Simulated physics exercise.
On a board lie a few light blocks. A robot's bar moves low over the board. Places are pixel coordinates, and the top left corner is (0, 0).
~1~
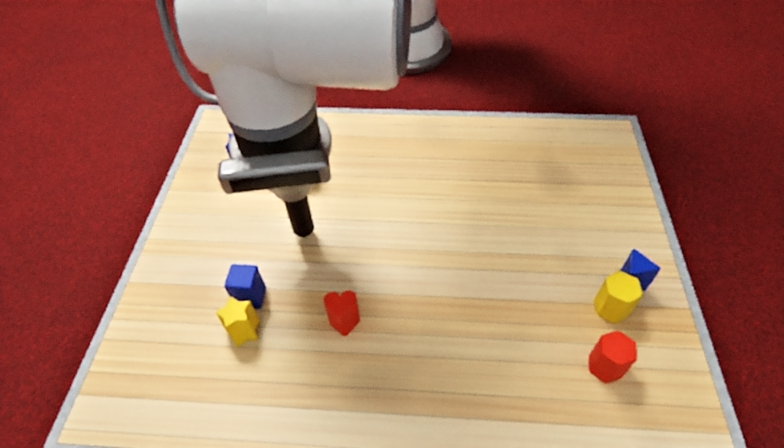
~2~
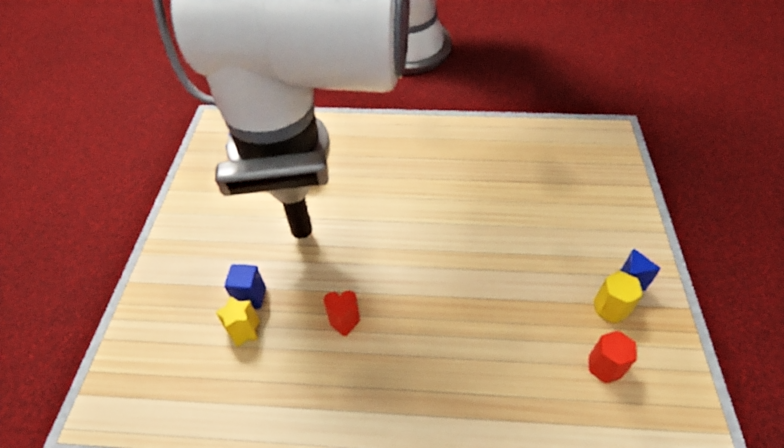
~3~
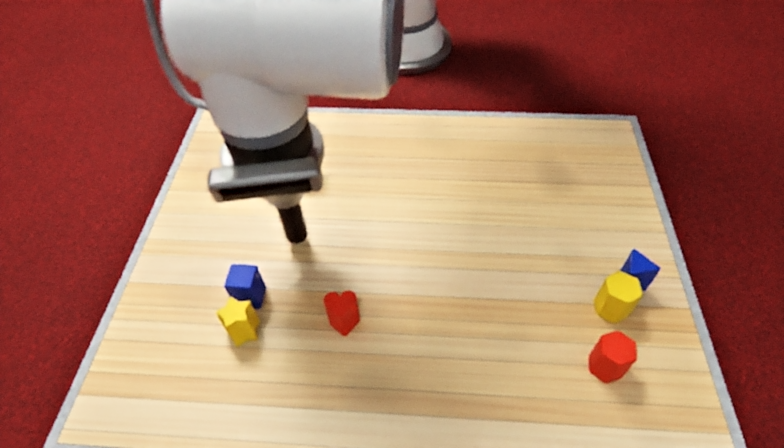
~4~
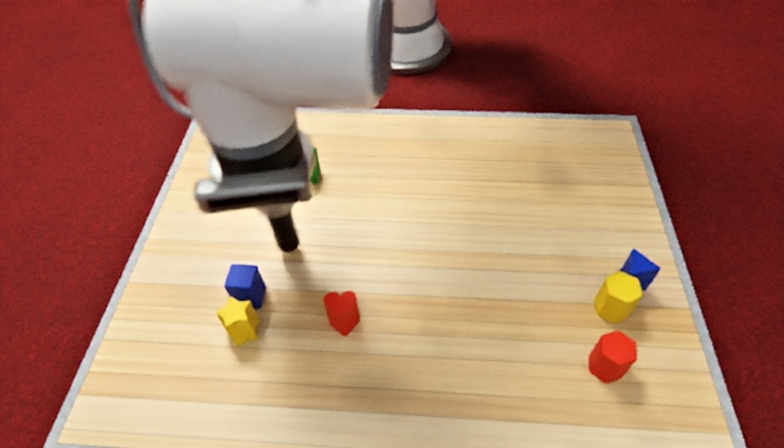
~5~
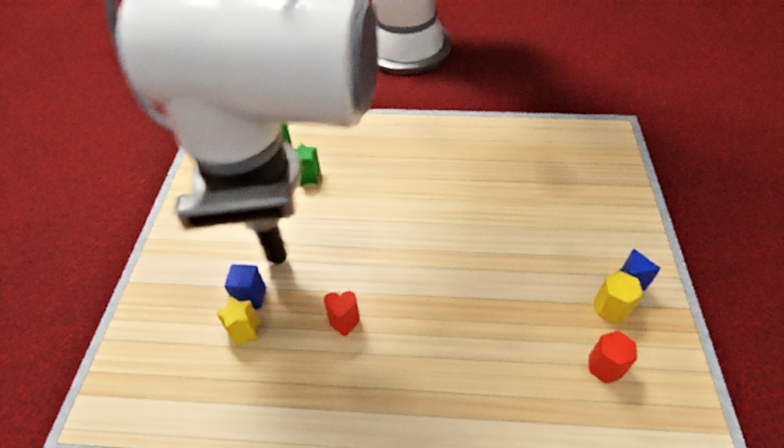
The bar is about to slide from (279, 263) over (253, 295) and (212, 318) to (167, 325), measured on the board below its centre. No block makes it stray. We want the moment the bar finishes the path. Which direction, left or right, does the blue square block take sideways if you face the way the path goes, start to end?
Pushed left.
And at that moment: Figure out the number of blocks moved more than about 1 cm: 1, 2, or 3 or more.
There will be two blocks that move more than 1 cm.
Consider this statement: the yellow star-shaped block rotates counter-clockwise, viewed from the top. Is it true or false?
The statement is true.
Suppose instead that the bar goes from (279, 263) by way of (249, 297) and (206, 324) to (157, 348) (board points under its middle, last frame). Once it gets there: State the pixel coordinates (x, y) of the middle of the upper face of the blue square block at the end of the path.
Its top middle: (175, 339).
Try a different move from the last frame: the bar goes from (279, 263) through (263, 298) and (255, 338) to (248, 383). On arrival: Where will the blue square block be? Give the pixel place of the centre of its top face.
Near (219, 294).
On the path given first. One third of the way, bar (249, 289); yellow star-shaped block (228, 319), turned 45° anticlockwise; blue square block (221, 293), turned 25° clockwise.
Two thirds of the way, bar (207, 312); yellow star-shaped block (224, 323), turned 75° anticlockwise; blue square block (183, 322).
At the end, bar (162, 319); yellow star-shaped block (224, 323), turned 75° anticlockwise; blue square block (176, 327).
